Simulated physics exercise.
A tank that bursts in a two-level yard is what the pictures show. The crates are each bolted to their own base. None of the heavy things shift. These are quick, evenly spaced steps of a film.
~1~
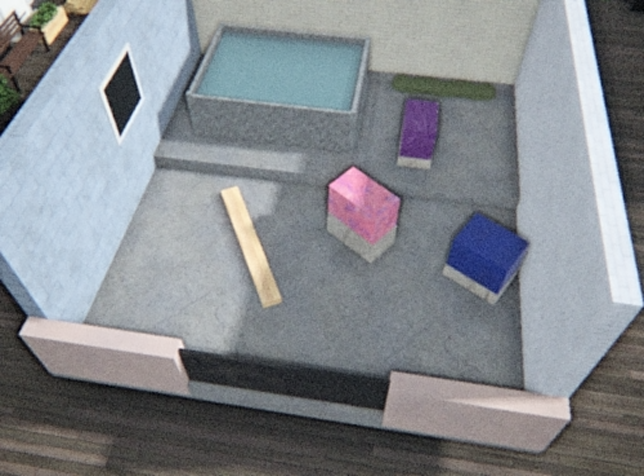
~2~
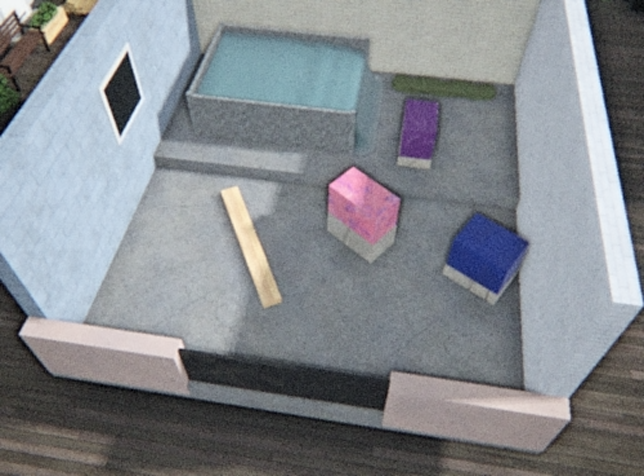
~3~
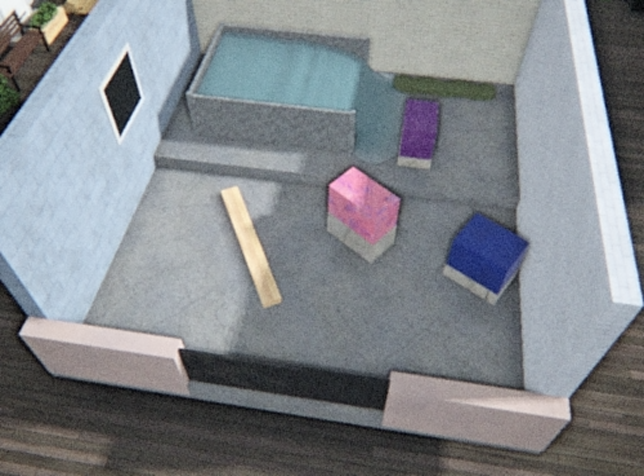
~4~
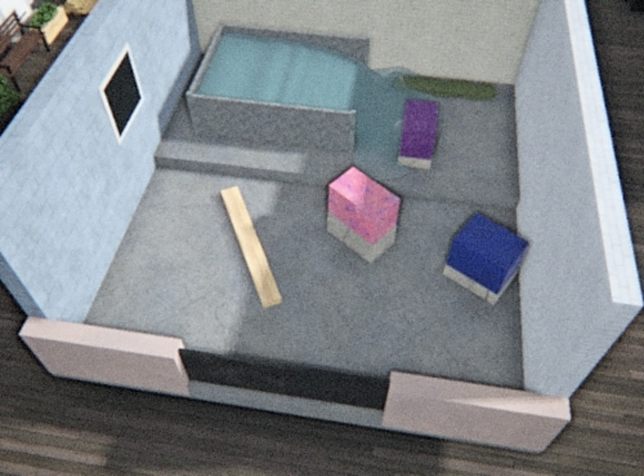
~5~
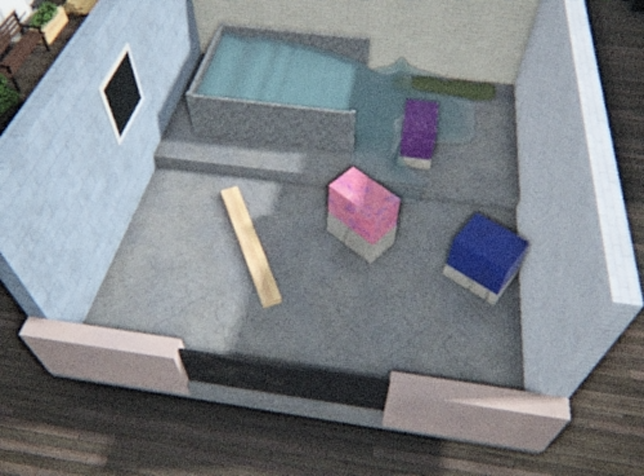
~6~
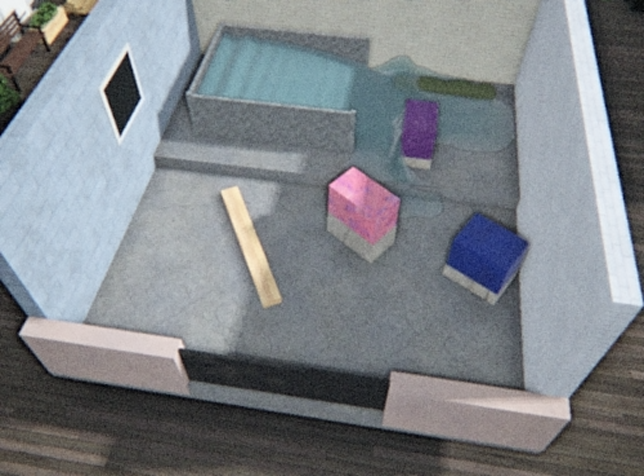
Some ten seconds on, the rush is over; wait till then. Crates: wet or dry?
Blue crate, wet; purple crate, wet; pink crate, dry.
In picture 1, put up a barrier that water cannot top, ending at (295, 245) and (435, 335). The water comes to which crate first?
I'd go with the one in purple.
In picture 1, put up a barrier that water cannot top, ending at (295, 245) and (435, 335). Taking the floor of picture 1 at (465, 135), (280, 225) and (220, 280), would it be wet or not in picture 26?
One by one: Soaked, soaked, spared.
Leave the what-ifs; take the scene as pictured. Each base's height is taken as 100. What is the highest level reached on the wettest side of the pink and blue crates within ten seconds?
Some 70 and 200 % respectively.
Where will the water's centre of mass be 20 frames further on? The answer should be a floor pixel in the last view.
Around pixel (396, 153).
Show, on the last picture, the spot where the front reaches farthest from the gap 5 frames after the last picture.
Close to (502, 257).
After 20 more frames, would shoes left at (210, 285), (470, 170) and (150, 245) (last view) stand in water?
Taking the three spots one by one, I'd call them clear, drenched and clear.
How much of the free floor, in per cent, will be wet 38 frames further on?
My guess is around 90 in a hundred.
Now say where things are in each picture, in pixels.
The first frame shows the water tank at (283, 69) is whole and still.
In the second frame, water pours out at (358, 99) and has run to (356, 154).
In the third frame, water pours out at (357, 102) and has run to (374, 161).
In the fourth frame, the front is at (400, 172), out from the gap at (357, 103).
In the fifth frame, water pours out at (357, 104) and has run to (469, 104).
In the sixth frame, the front is at (505, 110), out from the gap at (357, 104).
A moment on, water covers 30 % of the floor; the blue crate water round its plinth, the purple crate water round its plinth, the pink crate water round its plinth.
Next, water covers 45 % of the floor; the blue crate water round its plinth, the purple crate water round its plinth, the pink crate water round its plinth.
Then, water covers 65 % of the floor; the blue crate water round its plinth, the purple crate water round its plinth, the pink crate water round its plinth.
Later, water covers 90 % of the floor; the blue crate water round its plinth, the purple crate water round its plinth, the pink crate water round its plinth.
In the end, water covers 95 % of the floor; the blue crate was topped, the purple crate was topped, the pink crate stayed above the water.
